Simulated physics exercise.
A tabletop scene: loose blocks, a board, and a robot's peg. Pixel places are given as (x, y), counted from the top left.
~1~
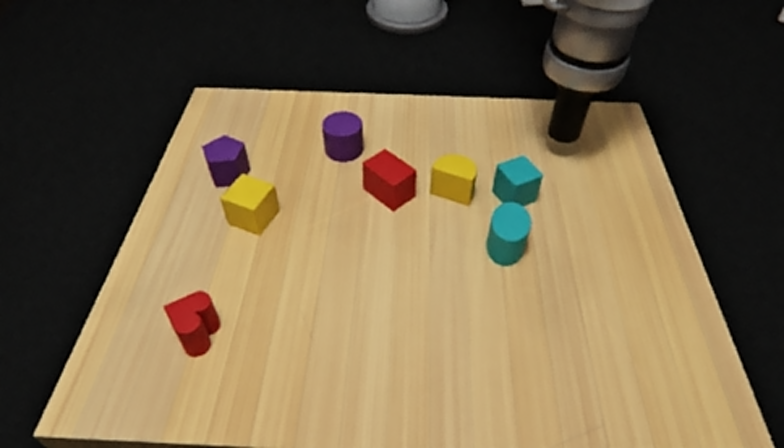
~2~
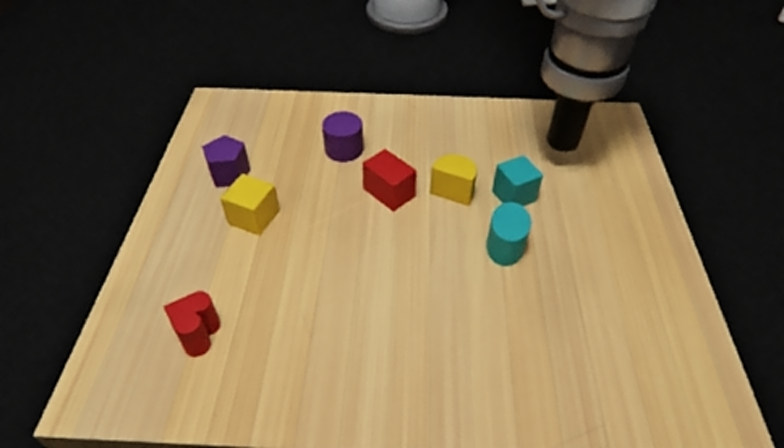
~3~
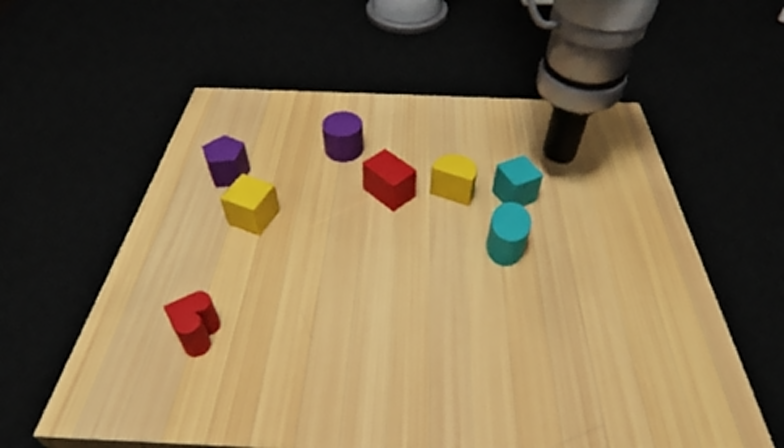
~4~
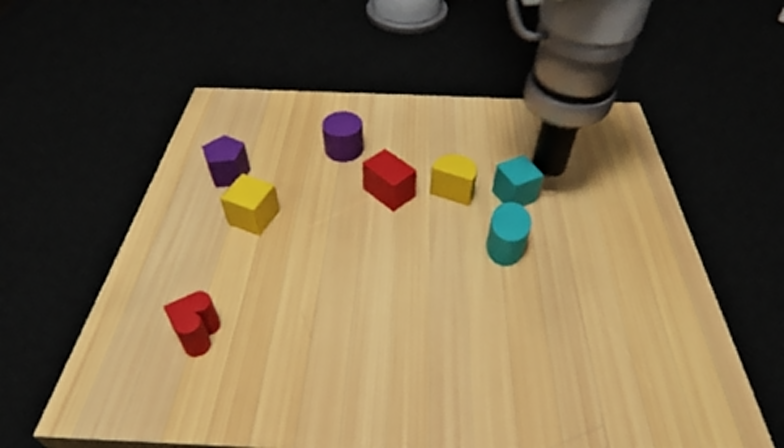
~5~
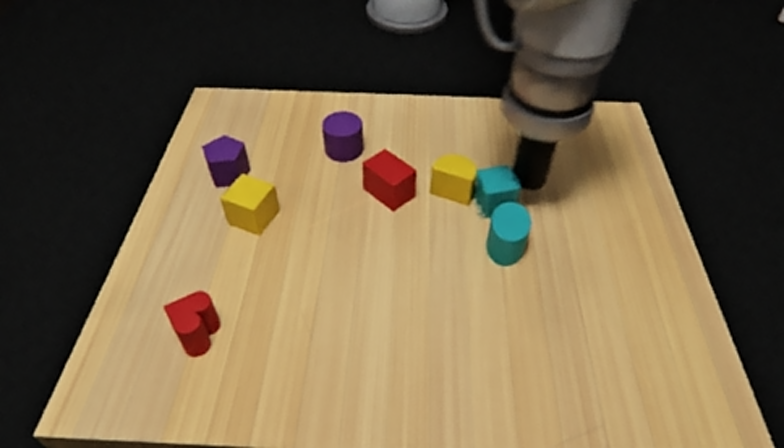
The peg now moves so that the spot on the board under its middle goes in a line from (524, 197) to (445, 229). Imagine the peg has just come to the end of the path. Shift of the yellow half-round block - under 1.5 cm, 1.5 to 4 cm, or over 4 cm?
It gets moved 1.5 to 4 cm.
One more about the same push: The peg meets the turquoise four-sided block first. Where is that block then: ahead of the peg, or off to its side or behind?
I think the peg keeps pushing the turquoise four-sided block along right to the end.
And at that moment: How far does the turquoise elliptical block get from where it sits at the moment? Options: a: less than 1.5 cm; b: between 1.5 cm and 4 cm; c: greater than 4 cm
a - less than 1.5 cm.
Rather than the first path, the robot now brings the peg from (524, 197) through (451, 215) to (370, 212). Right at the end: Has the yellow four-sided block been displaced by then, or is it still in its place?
If the peg follows that path, the yellow four-sided block stays in its place.
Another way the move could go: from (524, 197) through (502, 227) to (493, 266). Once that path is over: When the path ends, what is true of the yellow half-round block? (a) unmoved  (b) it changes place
My pick is b.
The first path, step by step. One third of the way, peg (501, 189); yellow half-round block (440, 168), turned 45° clockwise; turquoise four-sided block (470, 191).
Two thirds of the way, peg (473, 200); yellow half-round block (440, 168), turned 45° clockwise; turquoise four-sided block (441, 201).
At the end, peg (447, 211); yellow half-round block (440, 168), turned 45° clockwise; turquoise four-sided block (413, 211); turquoise elliptical block in place.
